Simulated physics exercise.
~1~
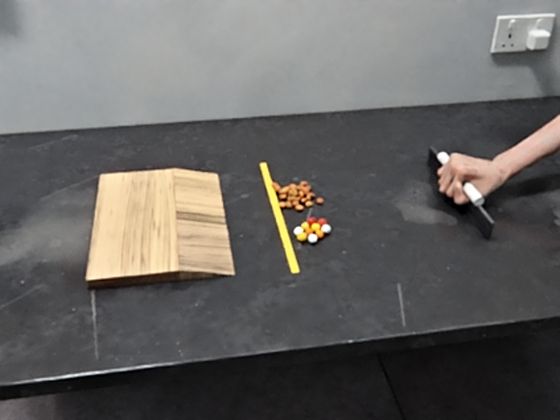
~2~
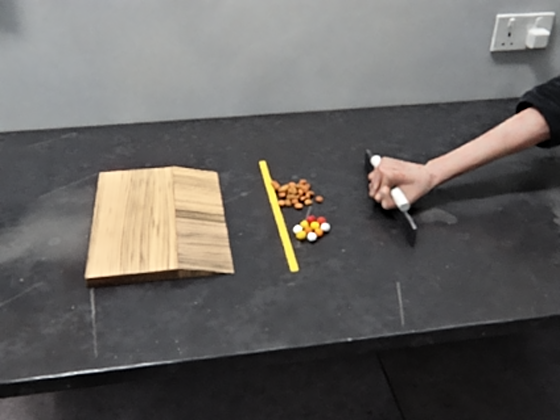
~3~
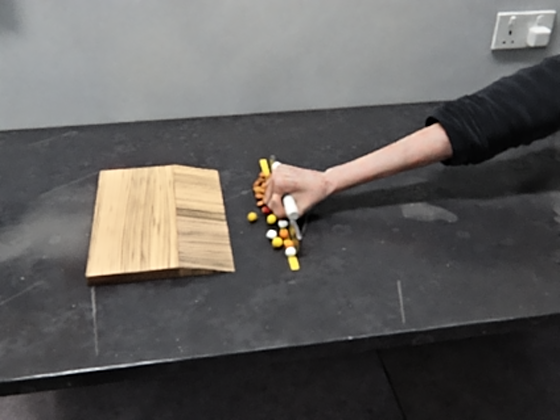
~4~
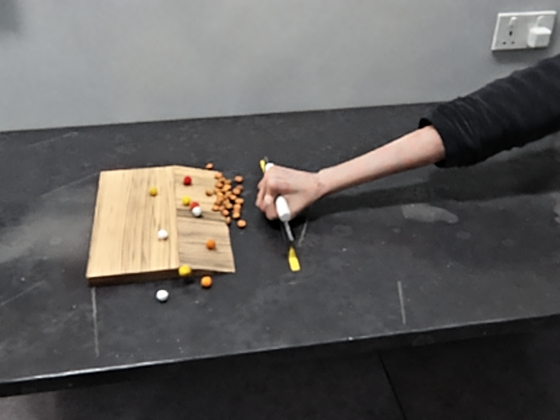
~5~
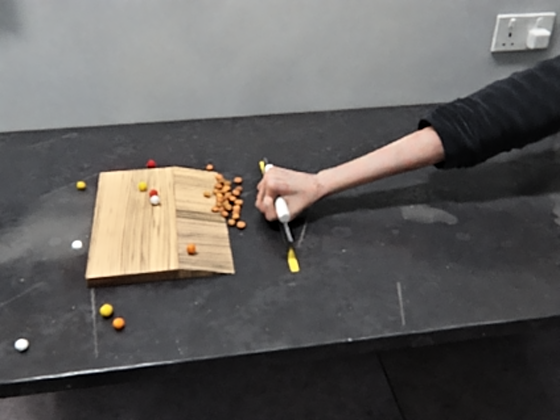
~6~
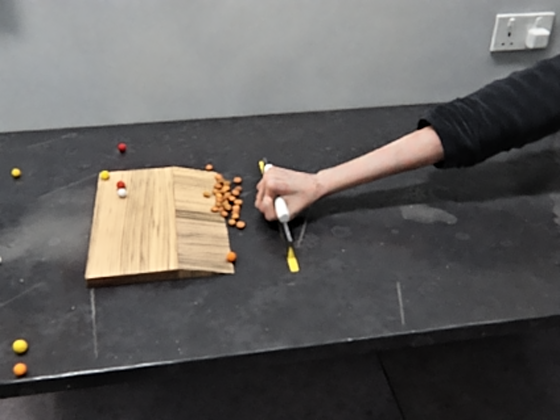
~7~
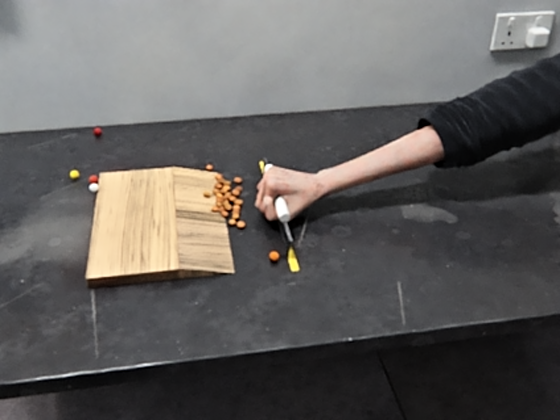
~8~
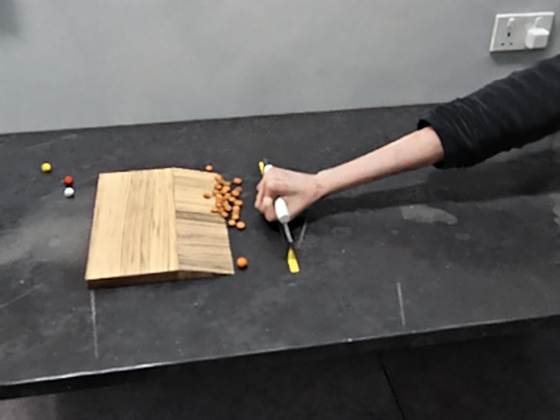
A hand swept a scraper left across a dark table, pushing two small piles of candy-like pieces toward a wooden ramp and stopping at the yellow tape. The colorful ones mostly rolled over and beyond it, while the brown ones bunched around its near edge.
